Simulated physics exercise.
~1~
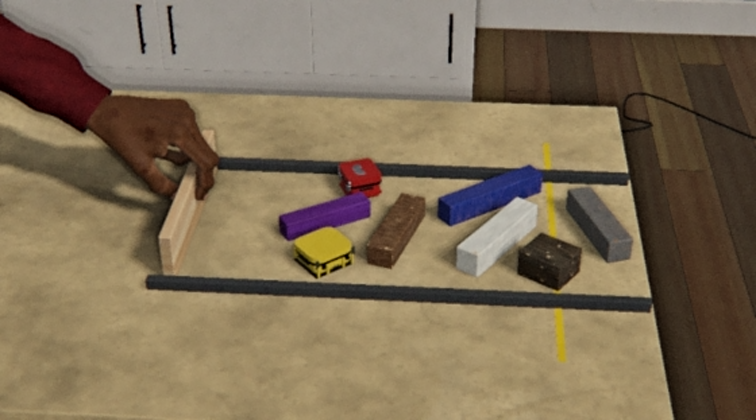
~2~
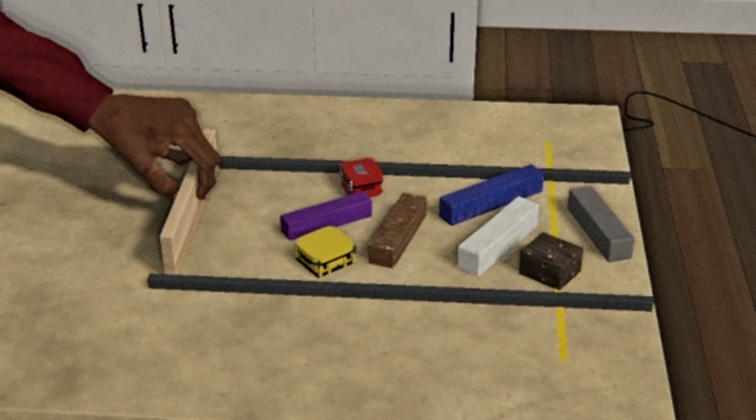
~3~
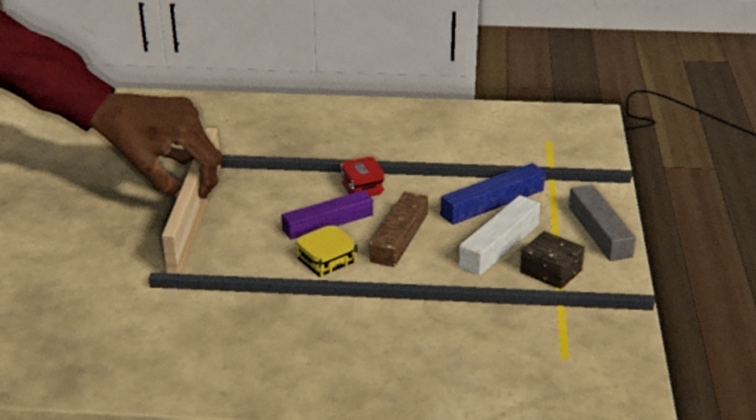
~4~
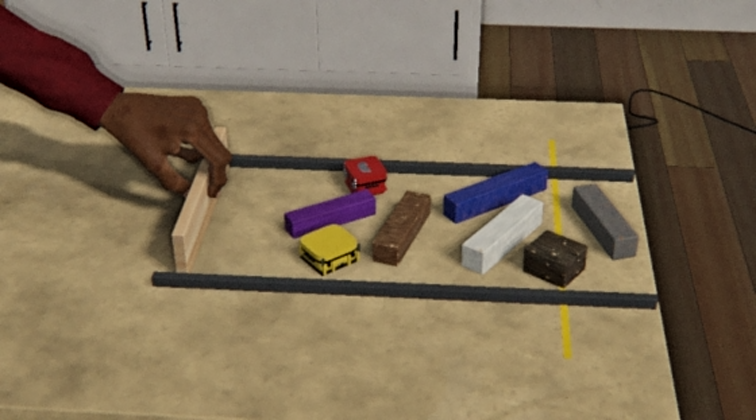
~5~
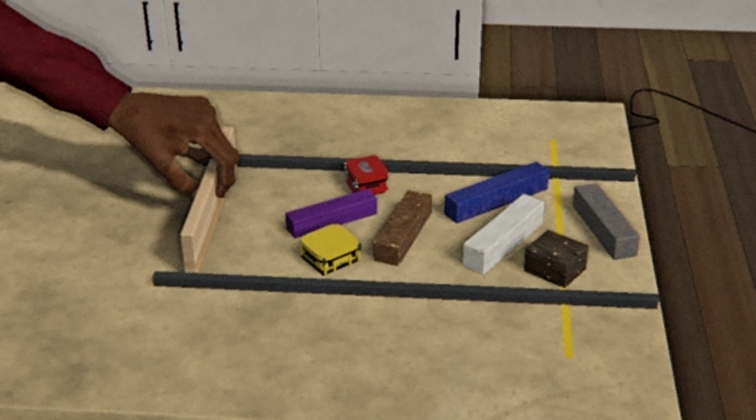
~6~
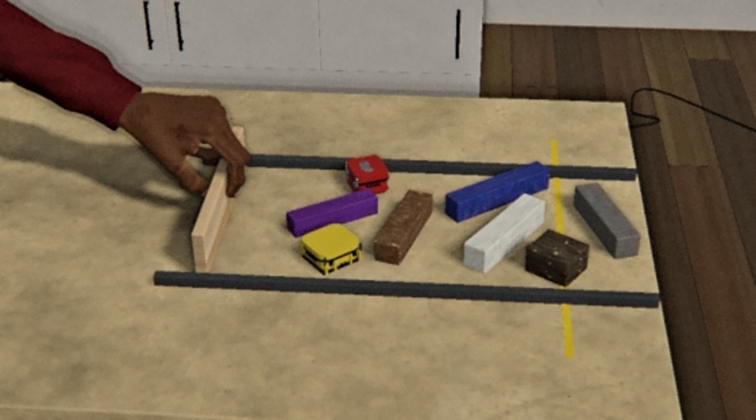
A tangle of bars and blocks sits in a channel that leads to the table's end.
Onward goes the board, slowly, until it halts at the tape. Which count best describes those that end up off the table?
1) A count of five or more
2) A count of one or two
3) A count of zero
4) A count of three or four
Answer: 4.
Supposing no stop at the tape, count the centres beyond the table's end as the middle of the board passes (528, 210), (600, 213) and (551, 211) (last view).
The numbers past the end are 2, 5 and 3.
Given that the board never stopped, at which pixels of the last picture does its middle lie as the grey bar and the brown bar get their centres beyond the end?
I'd say about (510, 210) for the first one and about (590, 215) for the second.
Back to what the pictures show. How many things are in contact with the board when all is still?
The count in contact is 3.
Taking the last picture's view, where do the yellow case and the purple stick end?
Positions - first (588, 276), then (589, 217).
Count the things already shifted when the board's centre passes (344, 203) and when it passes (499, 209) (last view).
At first I count 4, and then 8.
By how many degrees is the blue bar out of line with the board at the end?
Out of line by around 5°.
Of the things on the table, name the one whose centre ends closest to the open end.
The blue bar.
A little later, none off yet; grey bar at rest near (606, 220); black block at rest near (557, 258); white bar at rest near (505, 232).
Next, none off yet; grey bar at rest near (609, 219); black block shifted about its own width near (588, 261); white bar shifted a little near (561, 236).
When it is over, the number that fall off is three or four; down, white bar, black block and grey bar.
